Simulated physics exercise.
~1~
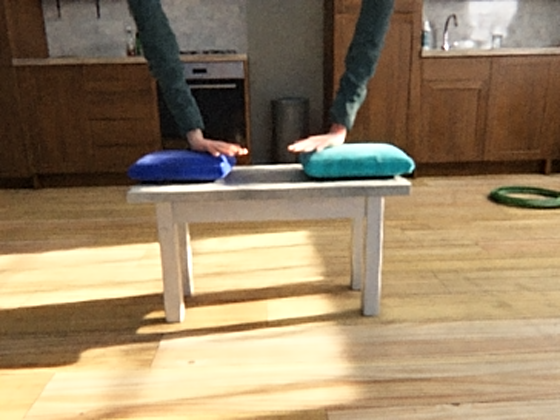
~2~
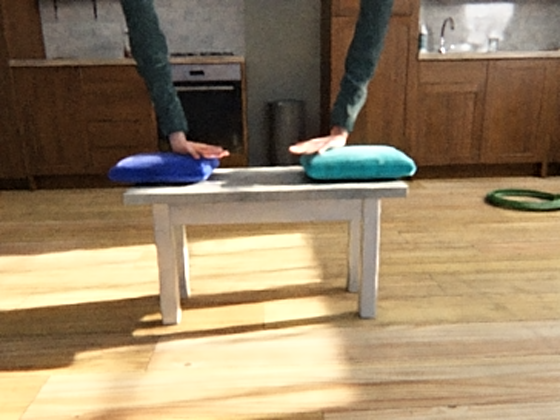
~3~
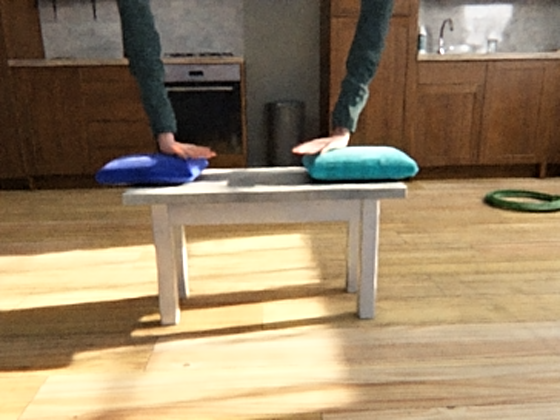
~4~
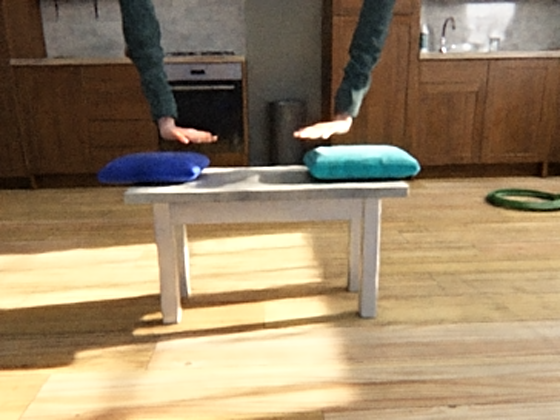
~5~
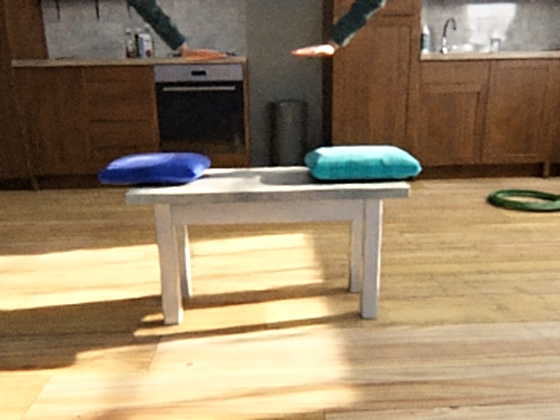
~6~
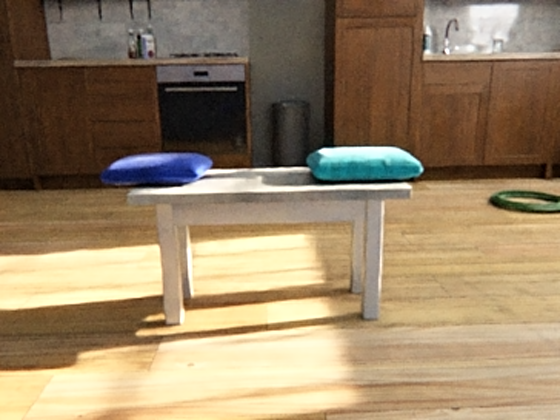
The footage shows two hands pressing on a blue soft bag and a turquoise soft bag on a small white table, pushing the blue one left toward the table's edge. The hands then lift away out of view, and both bags remain still on top.
